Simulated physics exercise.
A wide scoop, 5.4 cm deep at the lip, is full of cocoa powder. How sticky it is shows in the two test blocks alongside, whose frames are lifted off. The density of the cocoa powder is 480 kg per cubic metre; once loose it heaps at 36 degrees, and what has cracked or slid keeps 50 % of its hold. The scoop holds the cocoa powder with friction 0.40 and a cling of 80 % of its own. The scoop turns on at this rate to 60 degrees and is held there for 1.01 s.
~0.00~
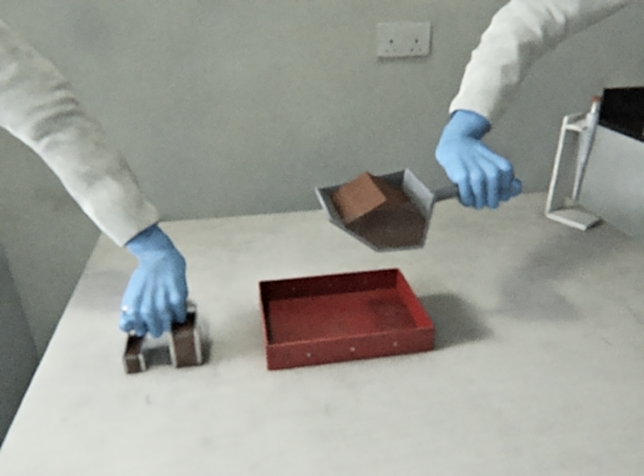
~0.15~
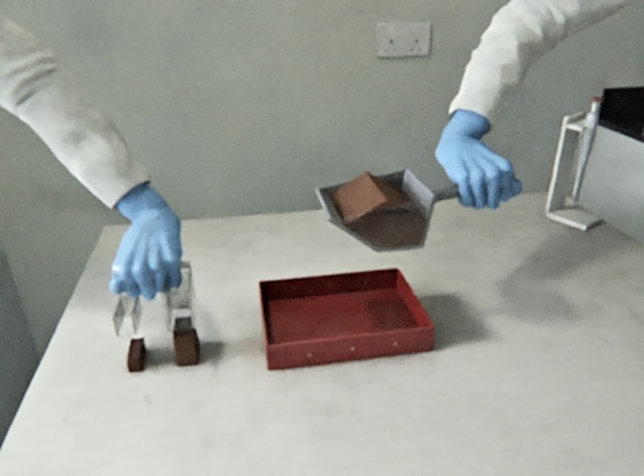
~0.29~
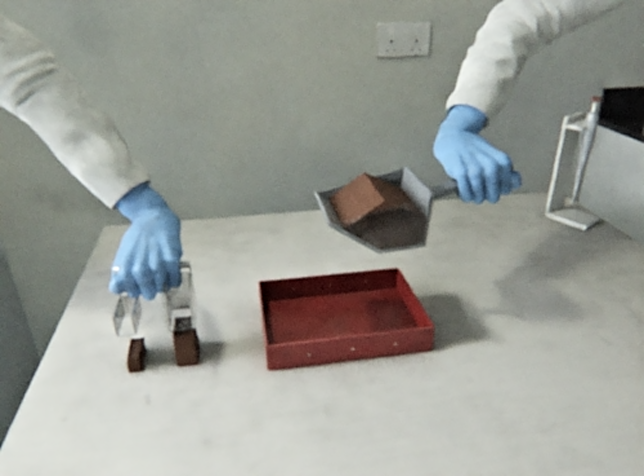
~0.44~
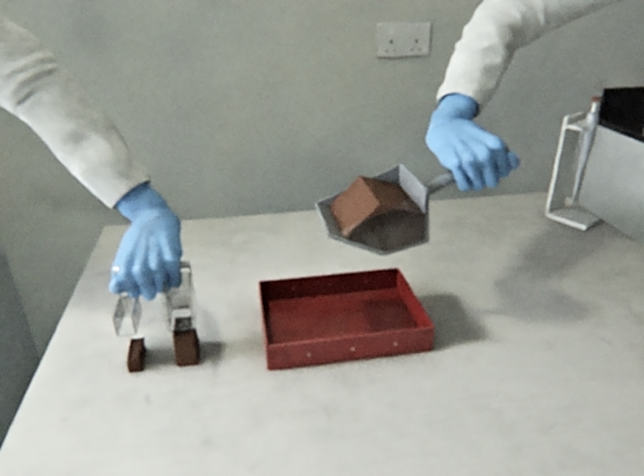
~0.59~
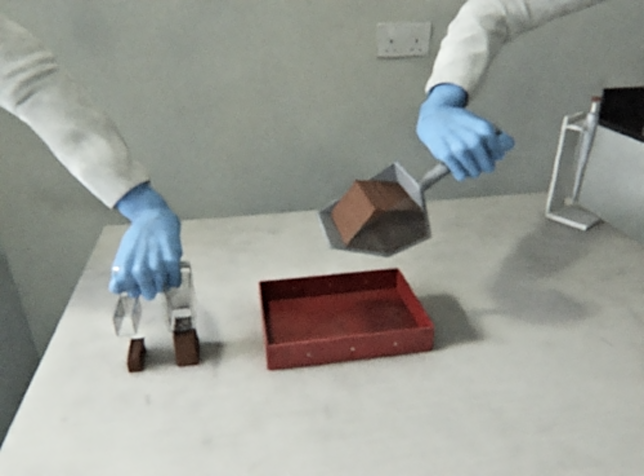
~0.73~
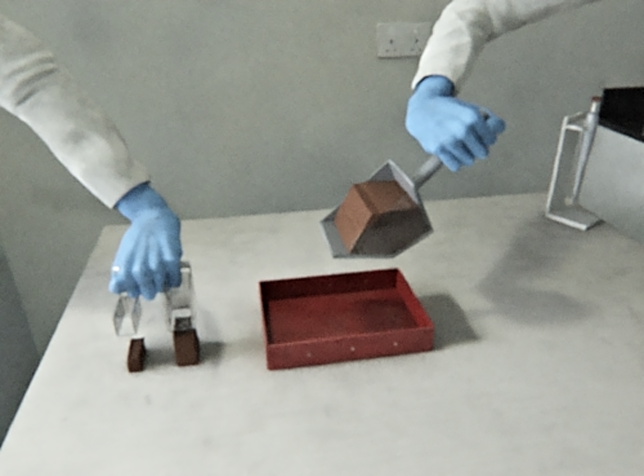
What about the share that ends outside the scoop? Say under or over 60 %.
It comes out under 60 %.
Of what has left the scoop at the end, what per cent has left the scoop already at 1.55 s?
Some 50 per cent.
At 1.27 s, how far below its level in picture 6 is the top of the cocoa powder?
Some 0.0 cm.
After 0.98 s, the scoop is at 48 degrees and 0 % has left it.
After 1.27 s, the scoop is at 60 degrees and 0 % has left it.
After 1.55 s, the scoop is at 60 degrees and 19 % has left it.
After 1.84 s, the scoop is at 60 degrees and 38 % has left it.
After 2.13 s, the scoop is at 60 degrees and 38 % has left it.
